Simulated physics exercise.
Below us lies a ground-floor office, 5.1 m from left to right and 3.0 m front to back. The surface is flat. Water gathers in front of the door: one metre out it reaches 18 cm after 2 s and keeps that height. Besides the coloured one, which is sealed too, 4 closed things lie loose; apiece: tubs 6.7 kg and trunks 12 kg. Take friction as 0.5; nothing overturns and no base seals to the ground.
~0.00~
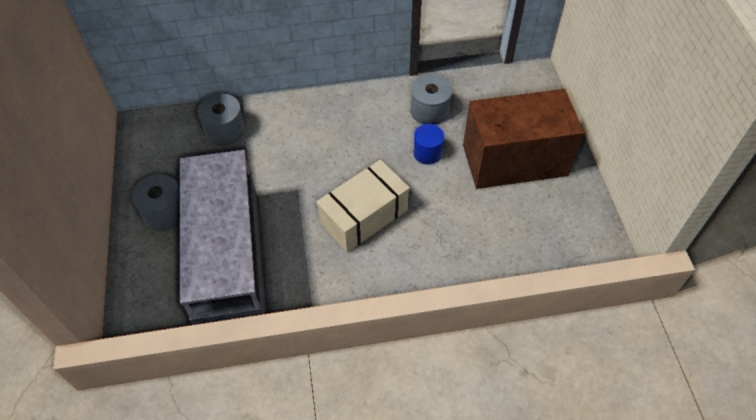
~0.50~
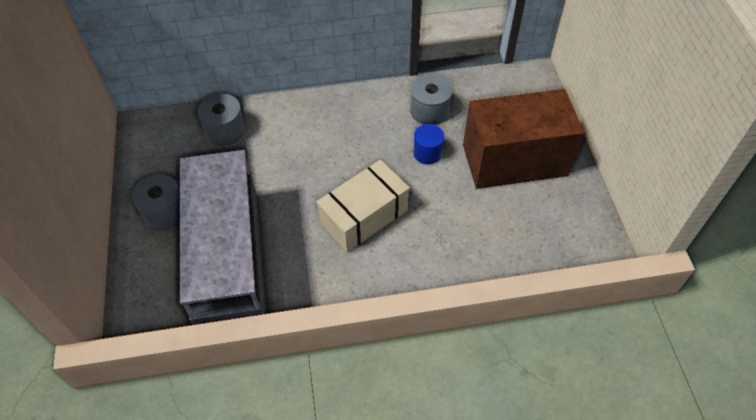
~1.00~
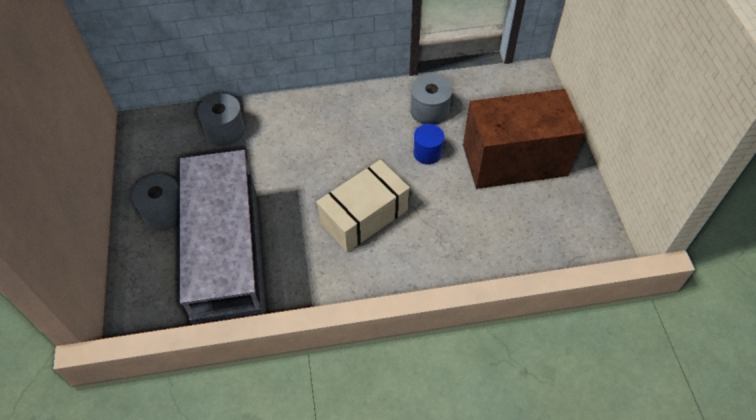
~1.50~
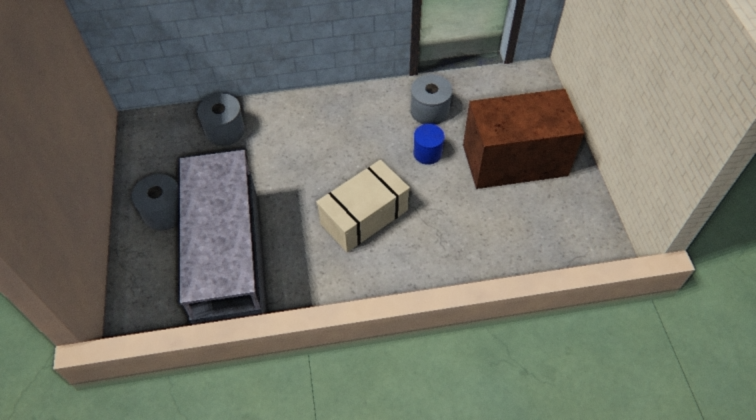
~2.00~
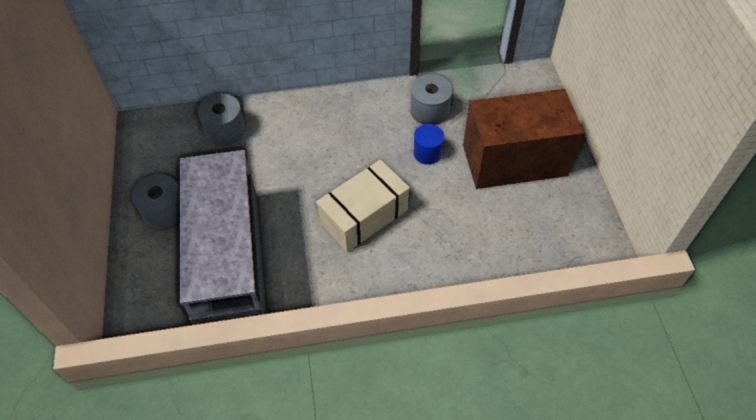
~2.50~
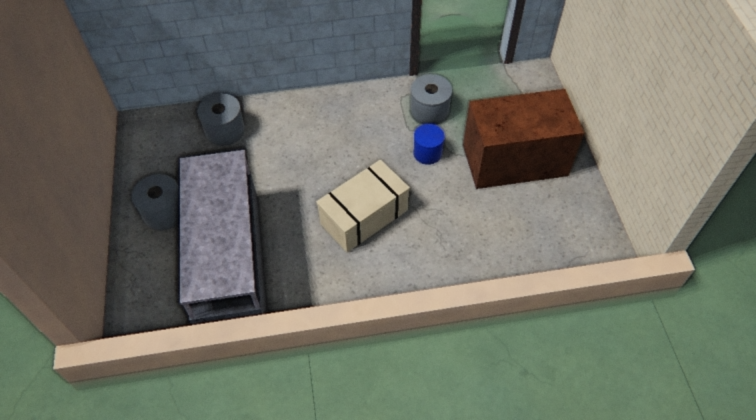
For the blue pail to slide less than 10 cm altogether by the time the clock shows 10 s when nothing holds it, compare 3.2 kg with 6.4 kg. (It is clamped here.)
I expect that neither load is enough.
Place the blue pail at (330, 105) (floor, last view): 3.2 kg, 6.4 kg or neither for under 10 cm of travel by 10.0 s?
The smaller is enough.
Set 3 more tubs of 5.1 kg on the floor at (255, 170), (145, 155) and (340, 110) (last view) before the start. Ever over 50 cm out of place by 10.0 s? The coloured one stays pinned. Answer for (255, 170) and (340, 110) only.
In turn: More, past it.
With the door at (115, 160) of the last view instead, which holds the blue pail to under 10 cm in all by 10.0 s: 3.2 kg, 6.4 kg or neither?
In that case neither weight holds it.
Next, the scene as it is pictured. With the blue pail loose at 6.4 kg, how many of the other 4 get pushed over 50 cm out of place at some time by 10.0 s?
1 of them.
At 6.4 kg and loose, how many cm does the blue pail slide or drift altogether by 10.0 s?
About 80 cm.
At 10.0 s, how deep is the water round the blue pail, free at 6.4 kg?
Roughly 11 cm.
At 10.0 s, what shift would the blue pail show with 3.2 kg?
About 200 cm.
After 3.5 s the blue pail would be 46 cm from its start with 3.2 kg and 27 cm from its start with 6.4 kg; 5 cm of water round it then.
After 4.5 s the blue pail would be 60 cm from its start with 3.2 kg and 50 cm from its start with 6.4 kg; 5 cm of water round it then.
After 7.0 s the blue pail would be 187 cm from its start with 3.2 kg and 56 cm from its start with 6.4 kg; 5 cm of water round it then.
After 10.0 s the blue pail would be 188 cm from its start with 3.2 kg and 80 cm from its start with 6.4 kg; 11 cm of water round it then.
